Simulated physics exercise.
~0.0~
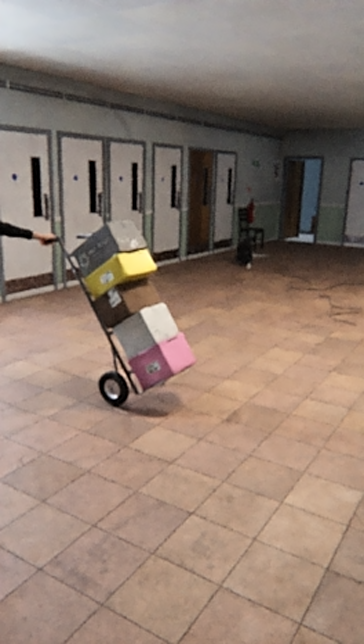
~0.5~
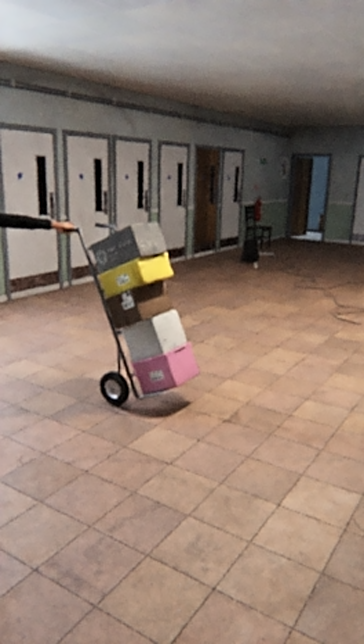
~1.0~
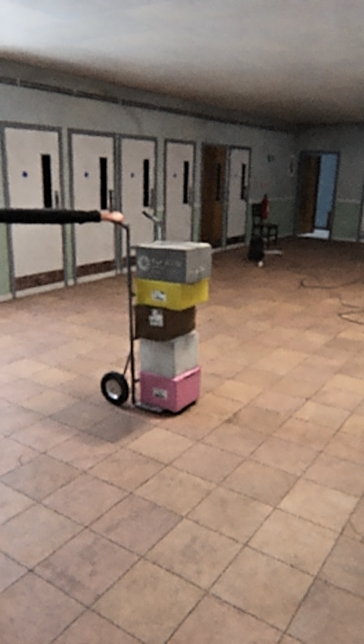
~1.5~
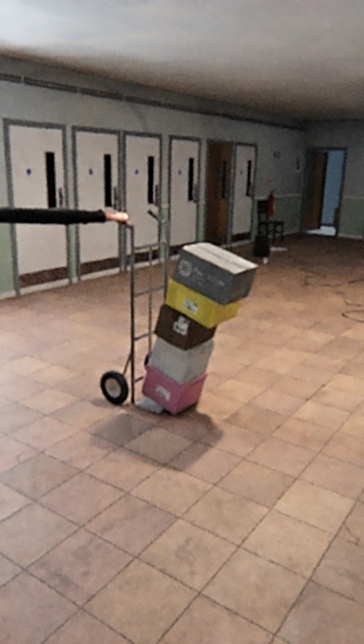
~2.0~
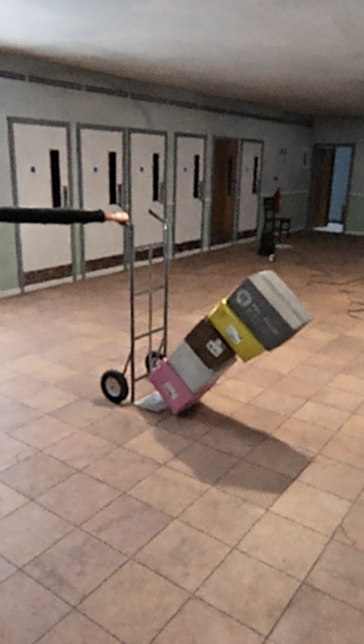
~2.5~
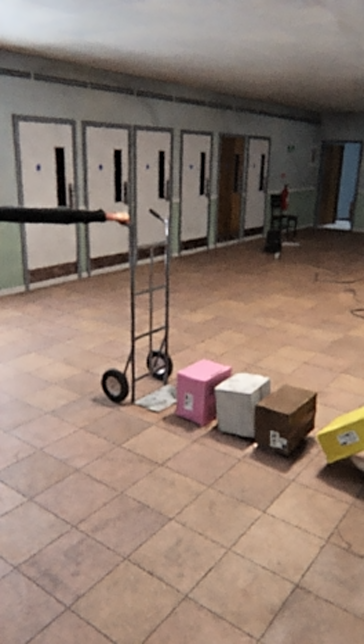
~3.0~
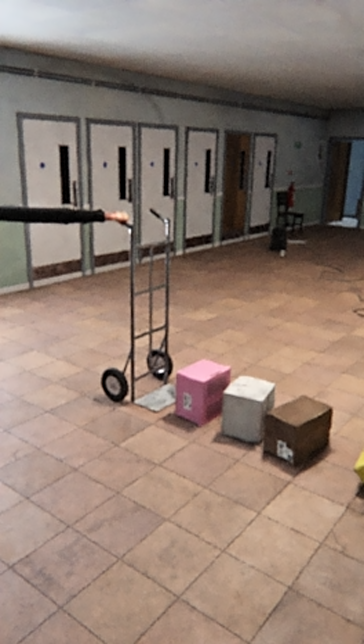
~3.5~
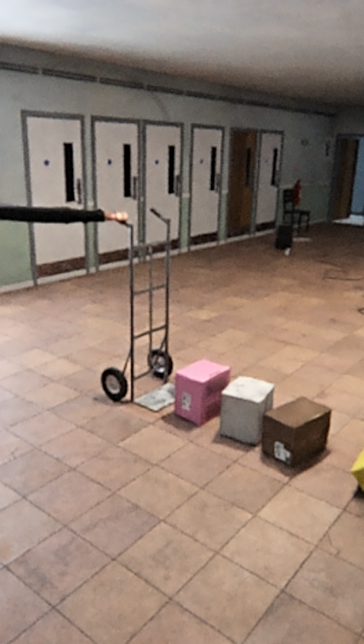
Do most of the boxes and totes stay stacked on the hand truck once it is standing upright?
No, the stack topples off the front as the truck comes upright. The brown and white boxes and the yellow tote end up on the floor, and the pink tote lies tipped over by the plate.
